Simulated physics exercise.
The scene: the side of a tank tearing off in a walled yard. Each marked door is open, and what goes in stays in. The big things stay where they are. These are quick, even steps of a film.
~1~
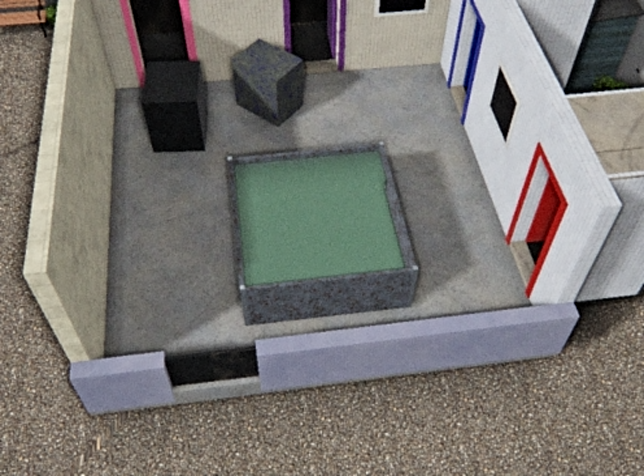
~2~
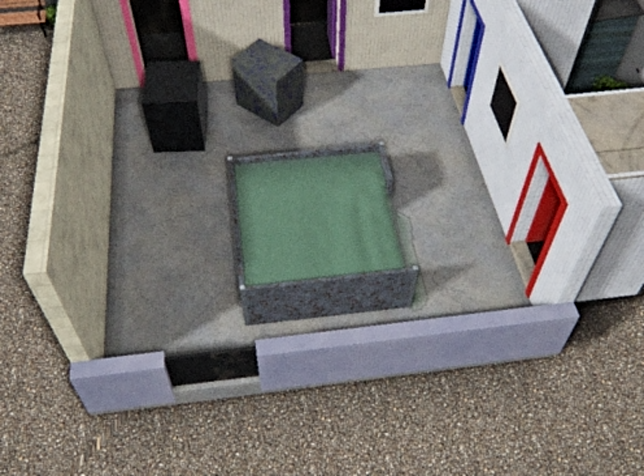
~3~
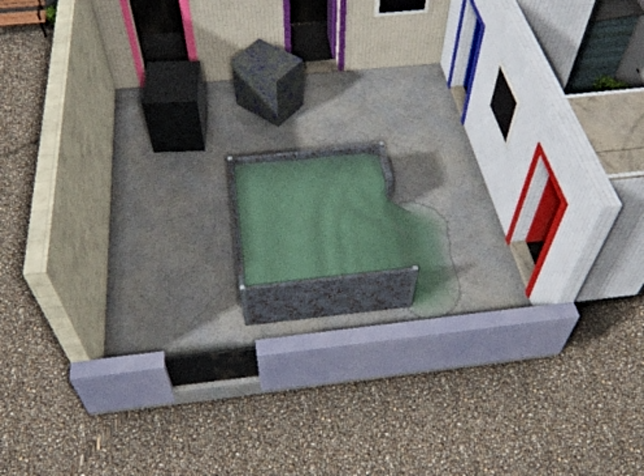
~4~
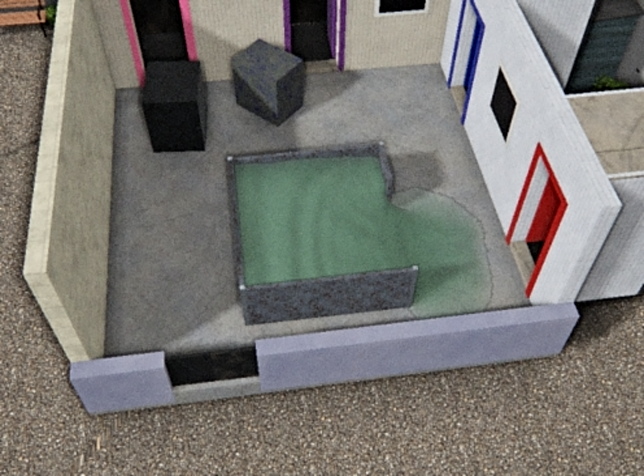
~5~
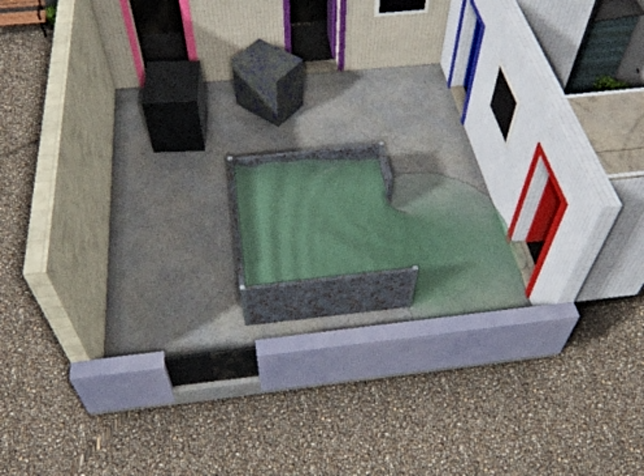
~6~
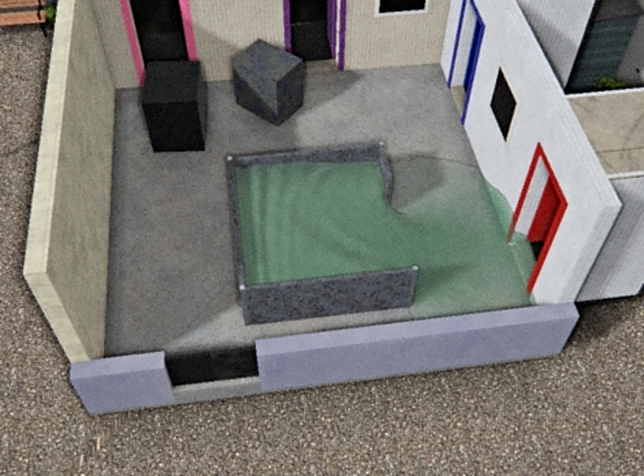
A walled yard with a grey floor is seen from high above, with coarse brown gravel outside its low lavender front wall. A square dark-stone tank of green water sits in the middle, two dark blocks behind it, pink and purple doorframes at the back, blue and red ones at right. The tank's right side opens, and green water pours out, spreading rightward across the floor to the red doorway, while the camera stays still.
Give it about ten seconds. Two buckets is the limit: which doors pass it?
In the end: The pink door admits no more than that; the purple door lets in a lot; the blue door lets in a lot; the red door lets in a lot.
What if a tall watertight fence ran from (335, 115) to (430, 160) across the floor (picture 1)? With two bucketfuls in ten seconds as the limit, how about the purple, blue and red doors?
One by one: The purple door is over; the blue door goes over; the red door passes that mark.
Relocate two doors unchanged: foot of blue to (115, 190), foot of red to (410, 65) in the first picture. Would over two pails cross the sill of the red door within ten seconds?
In short: Red door floods.
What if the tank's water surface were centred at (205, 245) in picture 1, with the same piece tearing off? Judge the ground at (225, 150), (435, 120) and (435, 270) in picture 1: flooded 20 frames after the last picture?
In turn: No water, under water, wet.
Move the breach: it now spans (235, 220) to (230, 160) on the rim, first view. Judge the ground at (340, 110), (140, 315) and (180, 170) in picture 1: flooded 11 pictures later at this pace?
As listed: Clear, flooded, under water.
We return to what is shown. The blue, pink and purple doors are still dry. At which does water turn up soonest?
The one in blue.
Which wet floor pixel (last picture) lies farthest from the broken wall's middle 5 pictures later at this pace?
Near (447, 102).
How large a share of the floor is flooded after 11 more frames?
Some 35 per cent.
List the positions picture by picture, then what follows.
The water tank at (317, 214) is whole and still, in the first frame.
The front is at (413, 308), out from the gap at (397, 245), in the second frame.
Water pours out at (396, 248) and has run to (424, 209), in the third frame.
Water pours out at (396, 249) and has run to (456, 206), in the fourth frame.
Water pours out at (396, 250) and has run to (491, 203), in the fifth frame.
Water pours out at (396, 250) and has run to (479, 171), in the sixth frame.
A moment on, water covers 20 % of the floor; the pink door not reached, the purple door not reached, the blue door wet at the sill, nothing in, the red door far over two buckets in.
Next, water covers 35 % of the floor; the pink door not reached, the purple door not reached, the blue door wet at the sill, nothing in, the red door far over two buckets in.
Then, water covers 55 % of the floor; the pink door not reached, the purple door wet at the sill, nothing in, the blue door wet at the sill, nothing in, the red door far over two buckets in.
Later, water covers 90 % of the floor; the pink door wet at the sill, nothing in, the purple door over two buckets in, the blue door under two buckets in, the red door far over two buckets in.
In the end, water covers 100 % of the floor; the pink door wet at the sill, nothing in, the purple door far over two buckets in, the blue door far over two buckets in, the red door far over two buckets in.
